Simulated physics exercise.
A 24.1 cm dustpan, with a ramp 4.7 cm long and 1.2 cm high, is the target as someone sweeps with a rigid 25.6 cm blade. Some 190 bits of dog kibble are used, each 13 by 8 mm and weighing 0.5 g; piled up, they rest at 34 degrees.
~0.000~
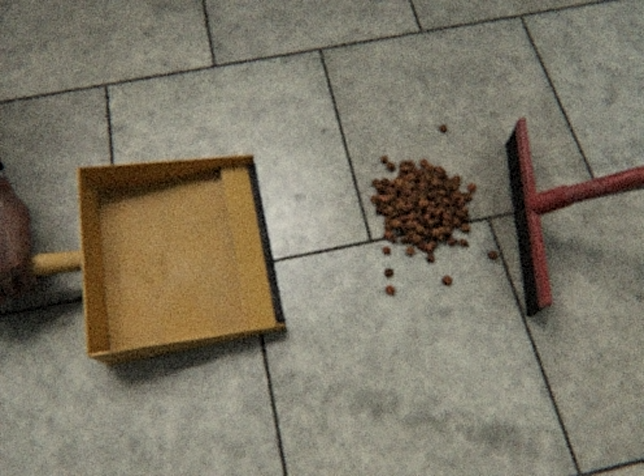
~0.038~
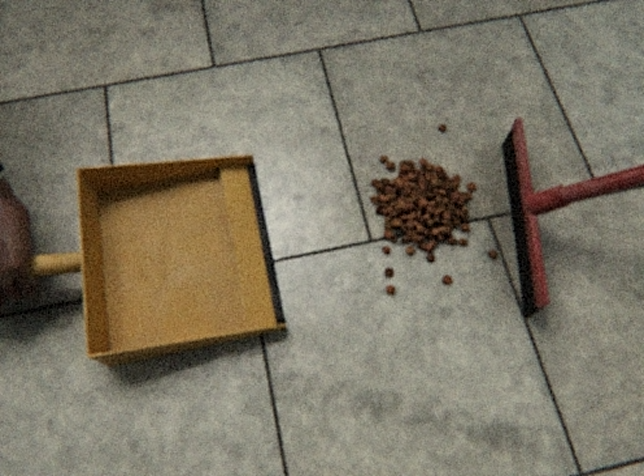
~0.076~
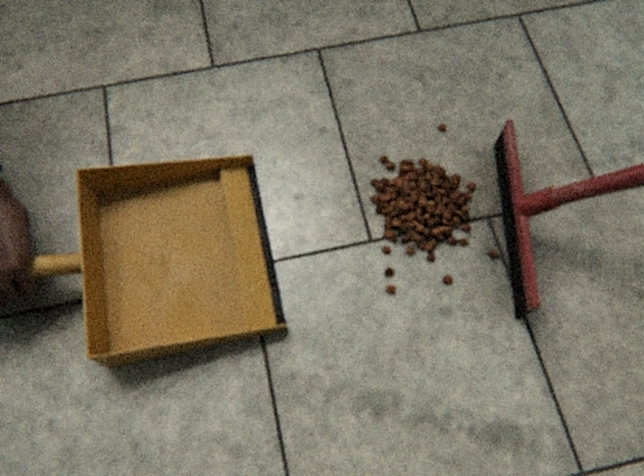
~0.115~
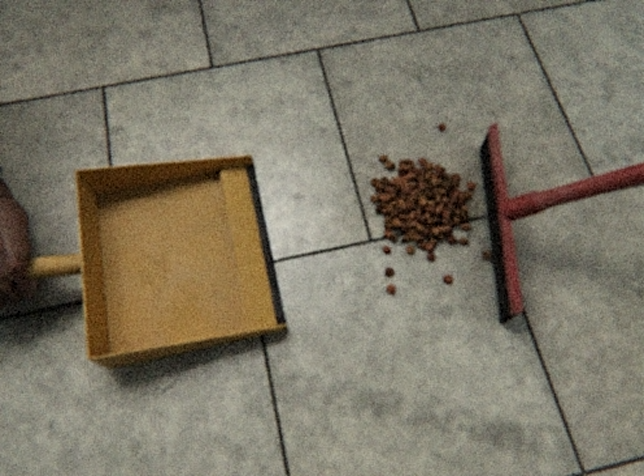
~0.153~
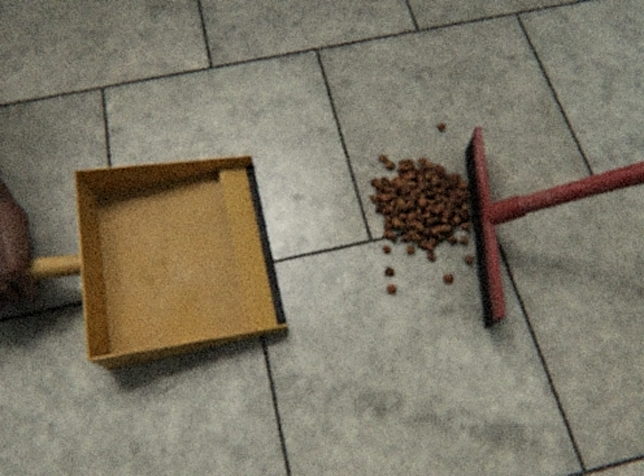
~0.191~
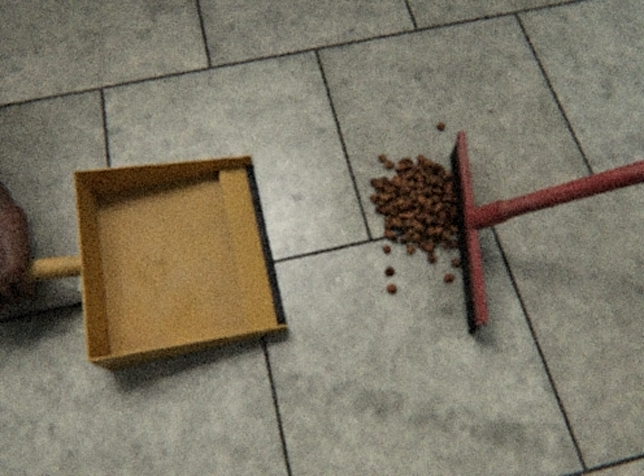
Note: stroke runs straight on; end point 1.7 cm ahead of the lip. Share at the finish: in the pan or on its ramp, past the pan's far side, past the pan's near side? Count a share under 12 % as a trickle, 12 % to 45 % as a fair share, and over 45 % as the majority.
Pan: A trickle. Far side: A trickle. Near side: A trickle.
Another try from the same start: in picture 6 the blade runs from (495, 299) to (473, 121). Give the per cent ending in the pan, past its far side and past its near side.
Pan 20 % / far 10 % / near 0 %.
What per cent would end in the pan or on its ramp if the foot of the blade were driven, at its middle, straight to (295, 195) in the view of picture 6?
Close to 20 in a hundred.
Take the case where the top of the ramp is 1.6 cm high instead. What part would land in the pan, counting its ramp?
Close to 5 per cent then.
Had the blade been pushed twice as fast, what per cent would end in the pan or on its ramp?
Share: Near 45 %.
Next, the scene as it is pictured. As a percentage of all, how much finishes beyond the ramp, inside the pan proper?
Roughly 0 percent.
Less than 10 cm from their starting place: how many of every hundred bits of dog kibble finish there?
I'd estimate roughly 15 per cent.
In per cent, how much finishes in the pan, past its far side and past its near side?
Pan 5, far side 0, near side 0.
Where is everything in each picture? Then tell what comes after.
The first frame shows blade from (545, 303) to (520, 125), moved 0.0 cm, 0 of the pieces shifted so far; middle of the pieces at (425, 204); pan at (173, 260).
The second frame shows blade from (542, 303) to (517, 125), moved 0.4 cm, 0 of the pieces shifted so far; middle of the pieces at (425, 204).
The third frame shows blade from (533, 306) to (507, 127), moved 1.7 cm, 0 of the pieces shifted so far; middle of the pieces at (425, 203).
The fourth frame shows blade from (516, 311) to (492, 130), moved 3.9 cm, 1 of the pieces shifted so far; middle of the pieces at (425, 203).
The fifth frame shows blade from (499, 316) to (476, 134), moved 6.2 cm, 2 of the pieces shifted so far; middle of the pieces at (425, 203).
The sixth frame shows blade from (482, 321) to (460, 138), moved 8.5 cm, 73 of the pieces shifted so far; middle of the pieces at (421, 208); pan at (172, 263). Its pace works out near 0.60 m/s, heading 5 degrees towards the viewer's side.
Then, at 0.37 s, middle of the blade 14 cm from the lip; 0 % over the lip, far side 0 %, near side 0 %.
After 0.48 s, middle of the blade 8 cm from the lip; 0 % over the lip, far side 0 %, near side 0 %.
Then, at 0.73 s, middle of the blade 5 cm from the lip; 5 % over the lip, far side 0 %, near side 0 %.
At rest (1.0 s), pan 5 %, far side 0 %, near side 0 %, in front of the lip or behind the blade 95 %.
